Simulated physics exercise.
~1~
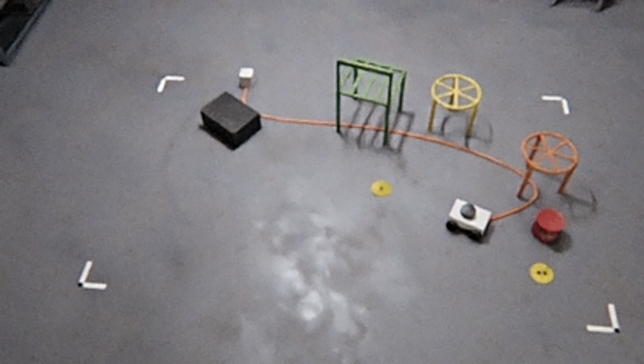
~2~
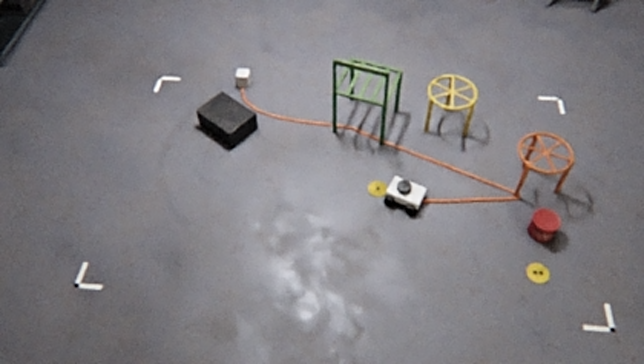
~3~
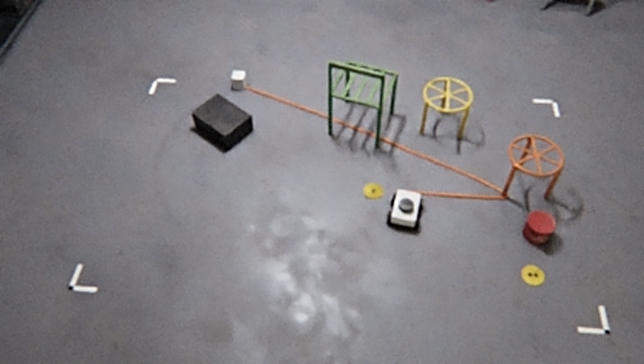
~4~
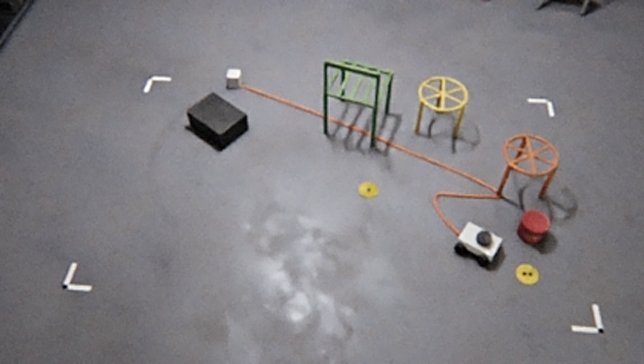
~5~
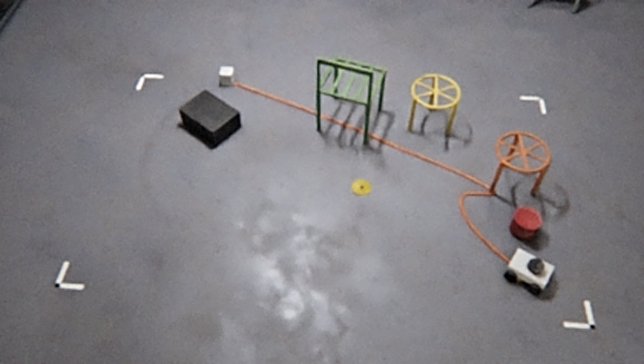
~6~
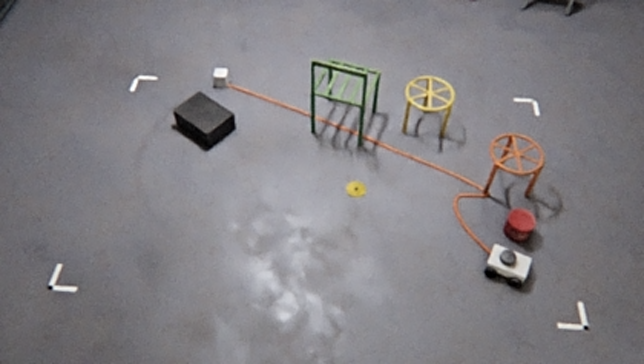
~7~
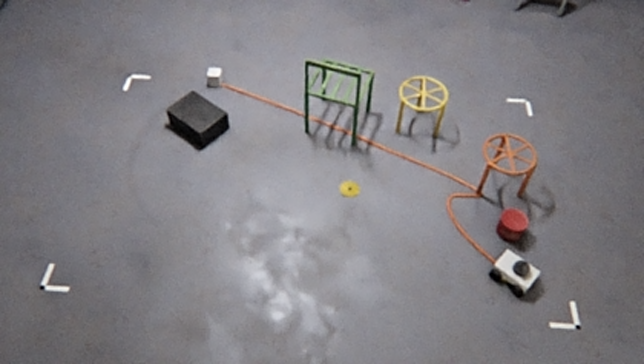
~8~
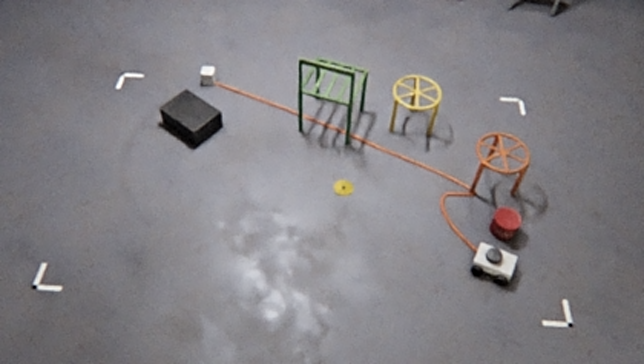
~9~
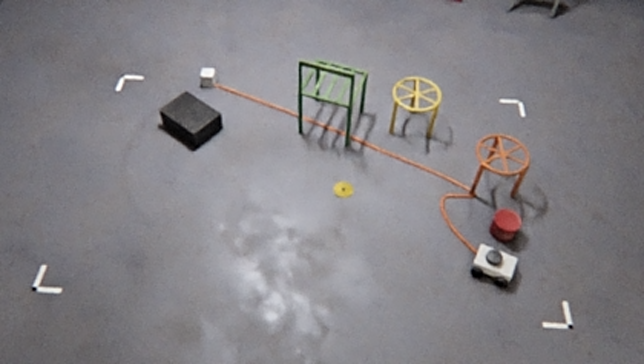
A green chair stood among two stools, a black crate and a red bin as a small white cart trailing an orange lead moved left, then swung back down to the right, stopping just below the bin with the lead bent around the orange stool.
